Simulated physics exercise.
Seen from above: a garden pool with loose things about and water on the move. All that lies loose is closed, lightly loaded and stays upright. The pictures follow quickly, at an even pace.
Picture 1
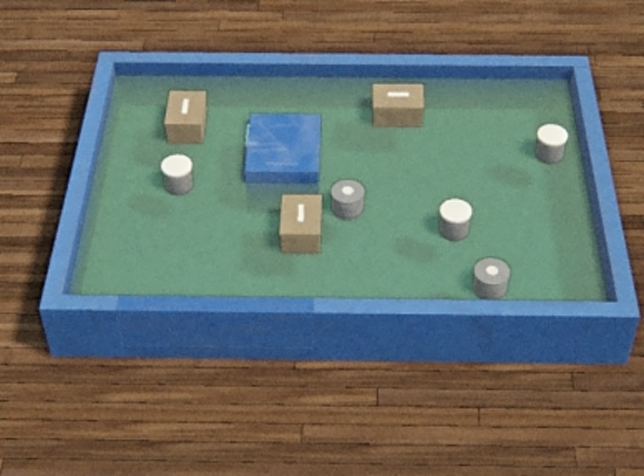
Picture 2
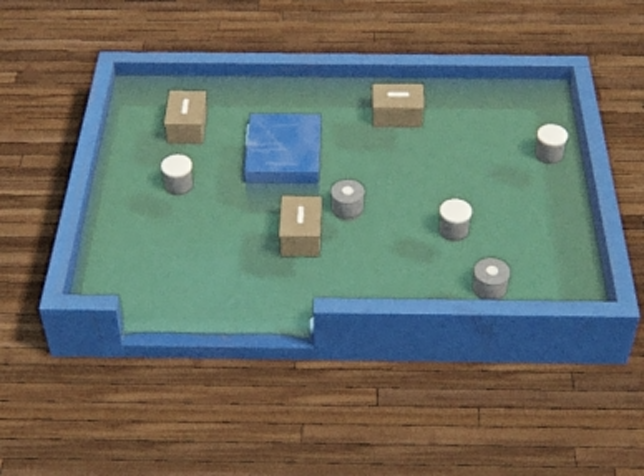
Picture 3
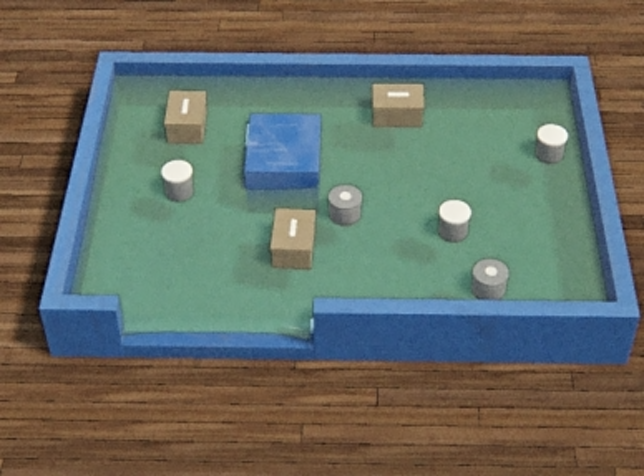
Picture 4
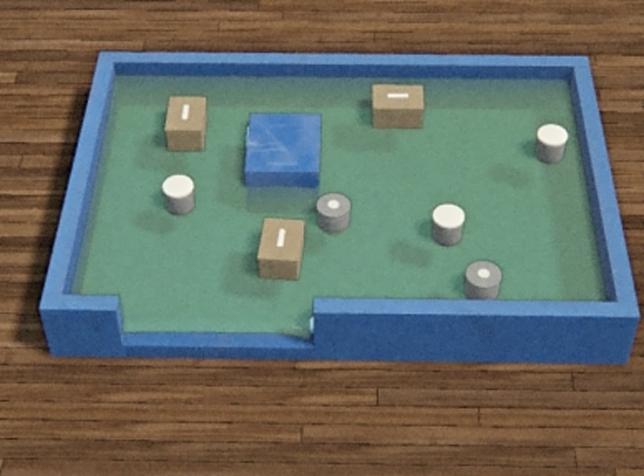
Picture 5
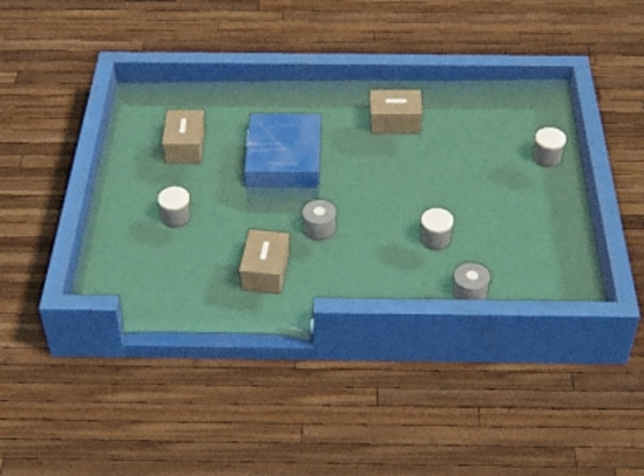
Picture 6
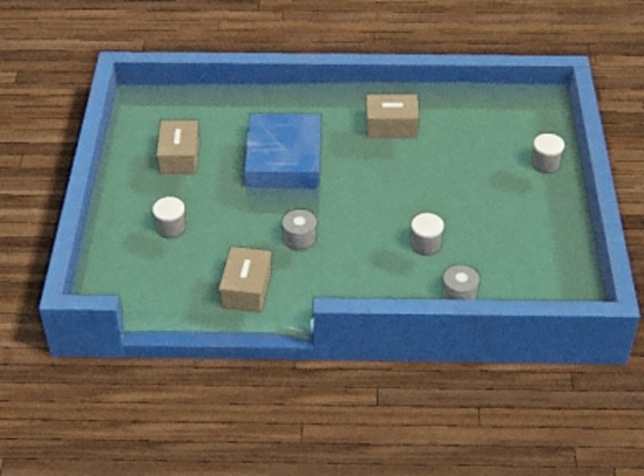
In a blue-walled garden pool seen from above, a section of the front wall drops away at the left, and the floating boxes and round tubs drift gradually toward the front and left while the blue block barely shifts.
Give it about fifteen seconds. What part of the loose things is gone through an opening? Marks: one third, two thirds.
Share: At least two thirds.
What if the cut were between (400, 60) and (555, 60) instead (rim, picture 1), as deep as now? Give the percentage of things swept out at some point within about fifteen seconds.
Some 60 per cent.
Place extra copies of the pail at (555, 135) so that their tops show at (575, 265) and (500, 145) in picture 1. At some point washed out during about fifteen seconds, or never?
As listed: No, kept in.
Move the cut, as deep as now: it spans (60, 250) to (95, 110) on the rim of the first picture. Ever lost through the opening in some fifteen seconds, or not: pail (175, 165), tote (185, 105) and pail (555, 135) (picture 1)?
In turn: Washed out, carried outside, inside.
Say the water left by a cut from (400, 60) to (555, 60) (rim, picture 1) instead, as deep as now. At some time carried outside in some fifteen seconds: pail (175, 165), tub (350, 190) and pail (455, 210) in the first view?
In that order: Left behind, carried outside, yes.
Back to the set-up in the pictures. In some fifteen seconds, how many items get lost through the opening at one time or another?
It comes to 6.
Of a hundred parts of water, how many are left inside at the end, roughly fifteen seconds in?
Some 46 per cent.
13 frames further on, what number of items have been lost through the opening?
That makes 4.
A moment on, 1 of 8 are out; 7 afloat.
Next, 4 of 8 are out; 4 afloat.
Later, 5 of 8 are out; 3 afloat.
In the end, 6 of 8 are out; 2 afloat.
